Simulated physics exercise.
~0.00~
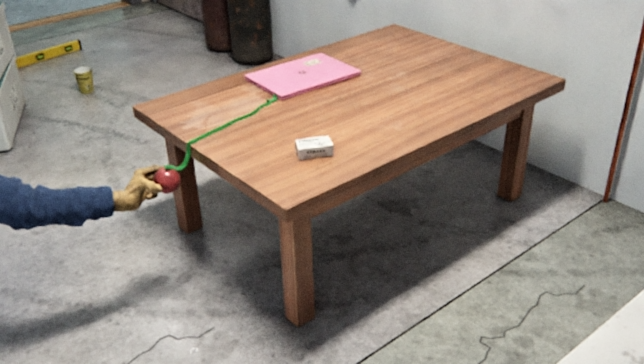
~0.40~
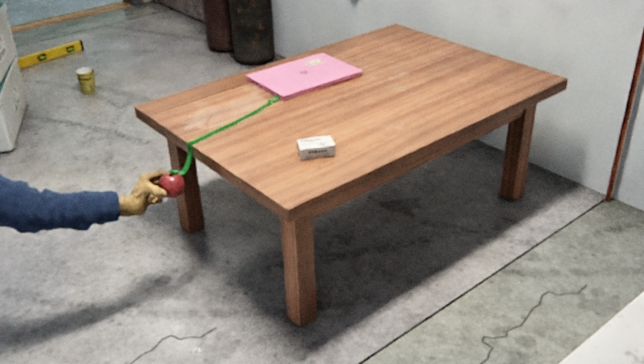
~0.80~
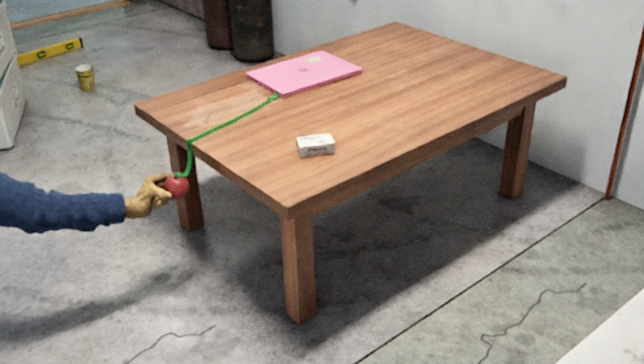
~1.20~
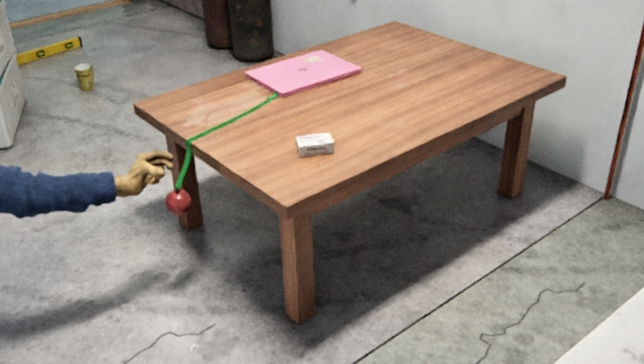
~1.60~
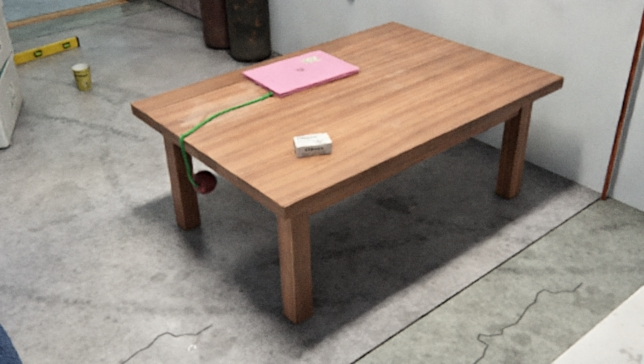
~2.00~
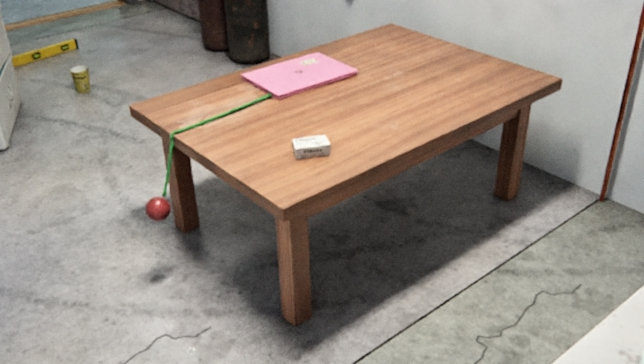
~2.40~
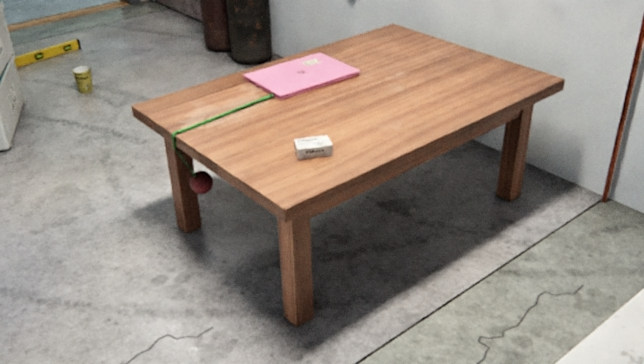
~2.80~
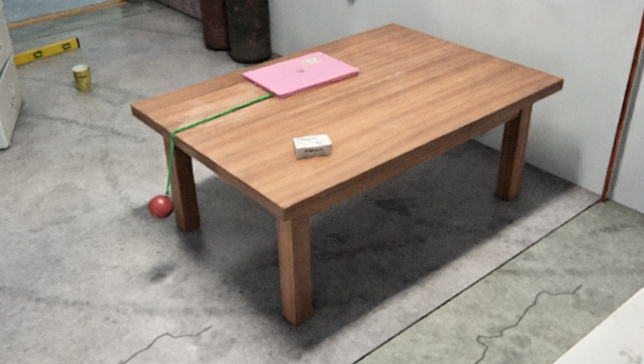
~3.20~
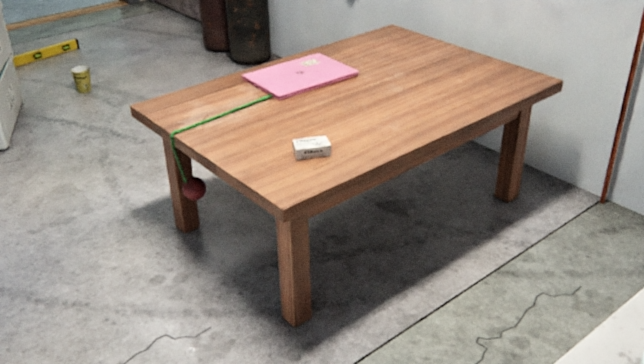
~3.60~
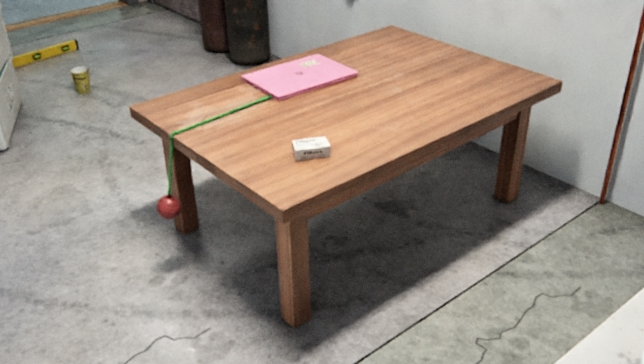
A gloved hand releases a red apple, which swings and dangles from a green ribbon.
